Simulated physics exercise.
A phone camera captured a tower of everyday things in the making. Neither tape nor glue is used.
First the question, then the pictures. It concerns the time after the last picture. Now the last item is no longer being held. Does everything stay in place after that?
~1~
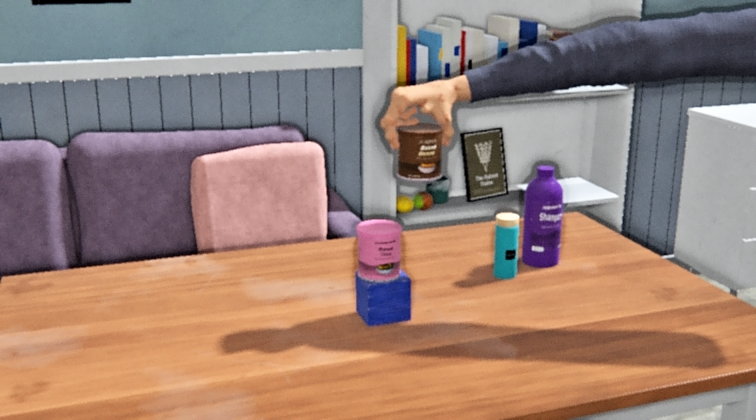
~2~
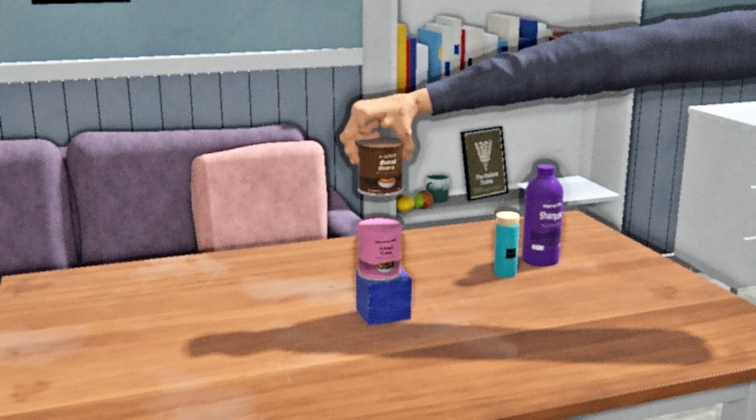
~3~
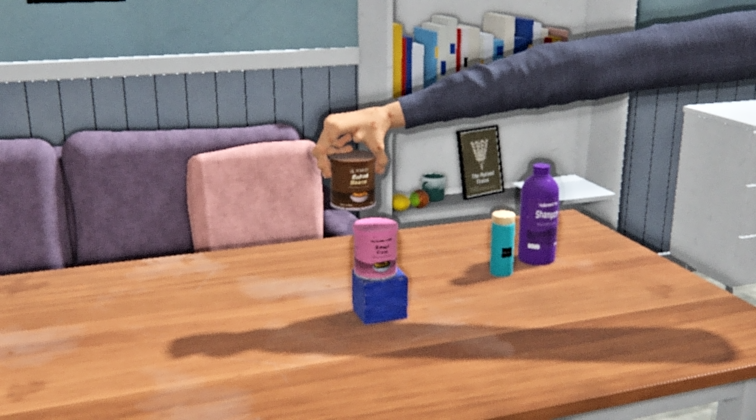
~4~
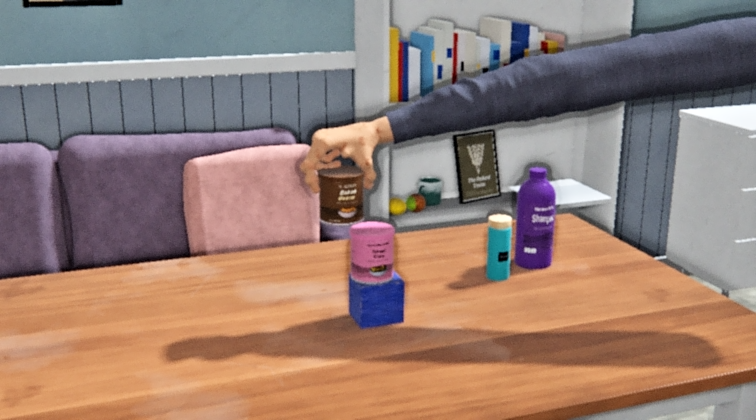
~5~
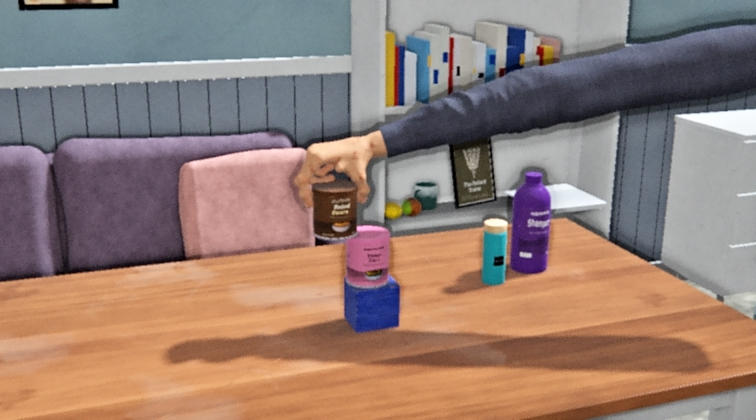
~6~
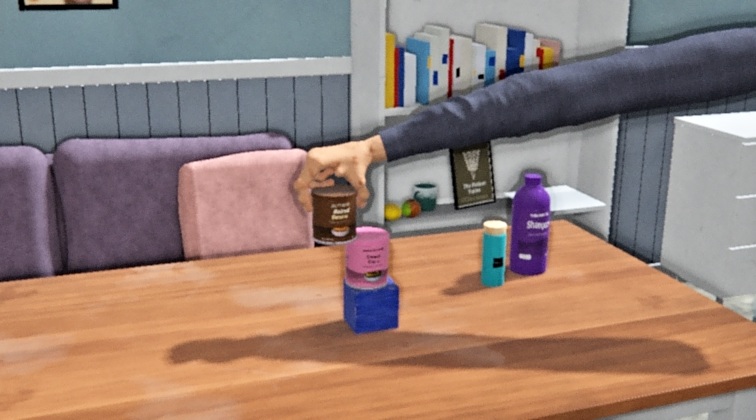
No, it is going to drop something.
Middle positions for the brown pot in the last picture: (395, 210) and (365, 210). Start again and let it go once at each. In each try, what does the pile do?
It caves in the first time and survives the second time.
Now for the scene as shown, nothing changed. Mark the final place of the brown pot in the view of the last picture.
Near (301, 312).
Then, 0.20 s past the last view, brown pot rocked 36° from its first pose near (322, 227).
Then, 0.30 s past the last view, brown pot now fallen.
Then, 0.40 s past the last view, things are still on the move.
Finally, fallen, brown pot; the other 4 still in place. Final places as the last picture's camera would see them, brown pot near (301, 312). The pile comes apart.
